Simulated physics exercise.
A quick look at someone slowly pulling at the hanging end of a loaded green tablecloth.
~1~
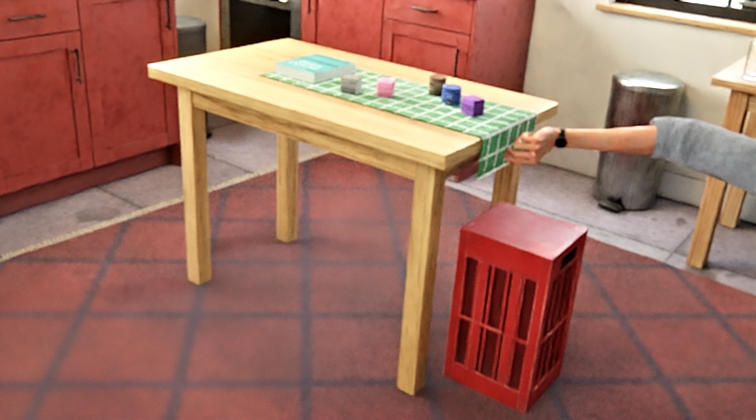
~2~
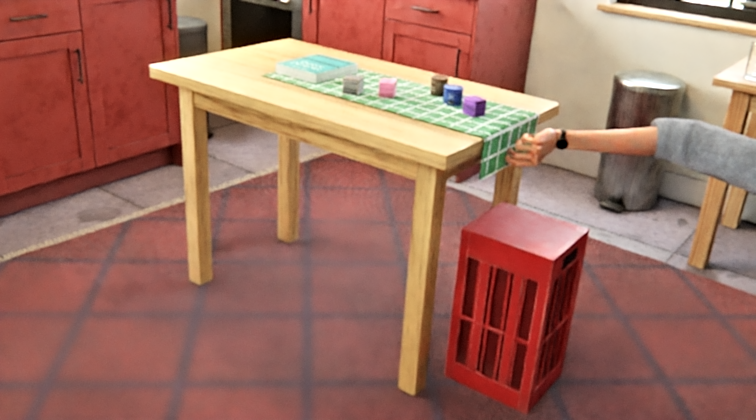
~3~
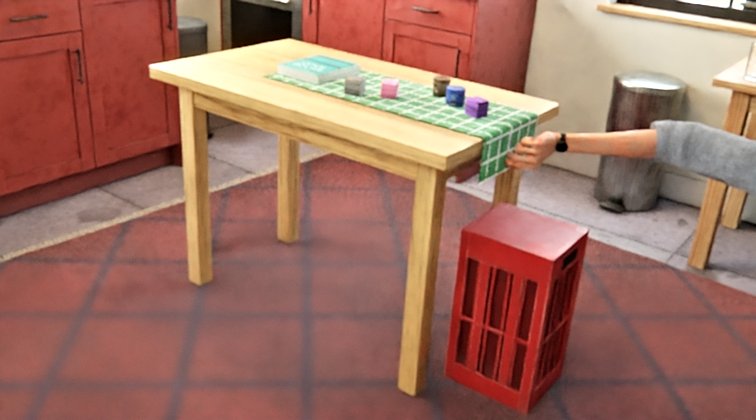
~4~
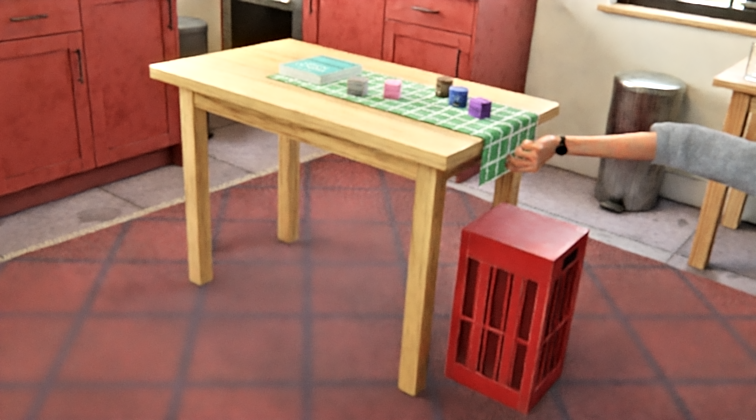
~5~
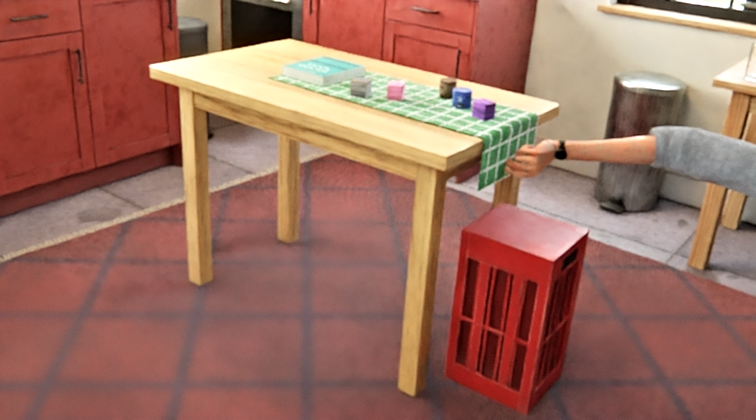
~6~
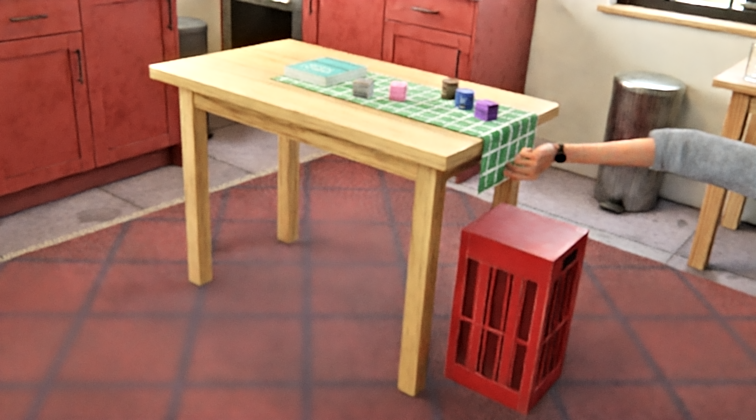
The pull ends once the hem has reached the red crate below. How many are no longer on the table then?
The table loses one.
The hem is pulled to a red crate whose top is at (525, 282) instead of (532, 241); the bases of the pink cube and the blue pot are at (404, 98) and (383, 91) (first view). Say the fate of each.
The pink cube stays on, the blue pot holds on.
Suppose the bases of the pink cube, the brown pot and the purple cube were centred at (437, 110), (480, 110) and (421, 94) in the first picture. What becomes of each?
The pink cube survives, the brown pot drops off, the purple cube keeps its place on top.
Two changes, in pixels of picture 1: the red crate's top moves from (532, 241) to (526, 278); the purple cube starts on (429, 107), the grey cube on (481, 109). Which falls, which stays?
The purple cube tumbles off, the grey cube goes over.
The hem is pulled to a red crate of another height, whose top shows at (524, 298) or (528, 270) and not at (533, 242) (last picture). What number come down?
The count: 3 and 2.
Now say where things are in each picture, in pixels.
The first frame shows hem (477, 180); purple cube (474, 98); blue pot (453, 86); brown pot (438, 76); pink cube (386, 80); grey cube (352, 76); top of the crate (532, 241).
The second frame shows hem (479, 181); purple cube (475, 98).
The third frame shows hem (478, 185); blue pot (456, 88).
The fourth frame shows hem (479, 188); brown pot (445, 78); top of the crate (533, 242).
The fifth frame shows hem (477, 192); pink cube (396, 83).
The sixth frame shows hem (478, 196); purple cube (488, 102); blue pot (466, 91); brown pot (451, 80); pink cube (399, 84); grey cube (364, 80).
Early on, hem on the crate; purple cube gone.
Finally, hem on the crate; purple cube gone. The count of fallen things is one.
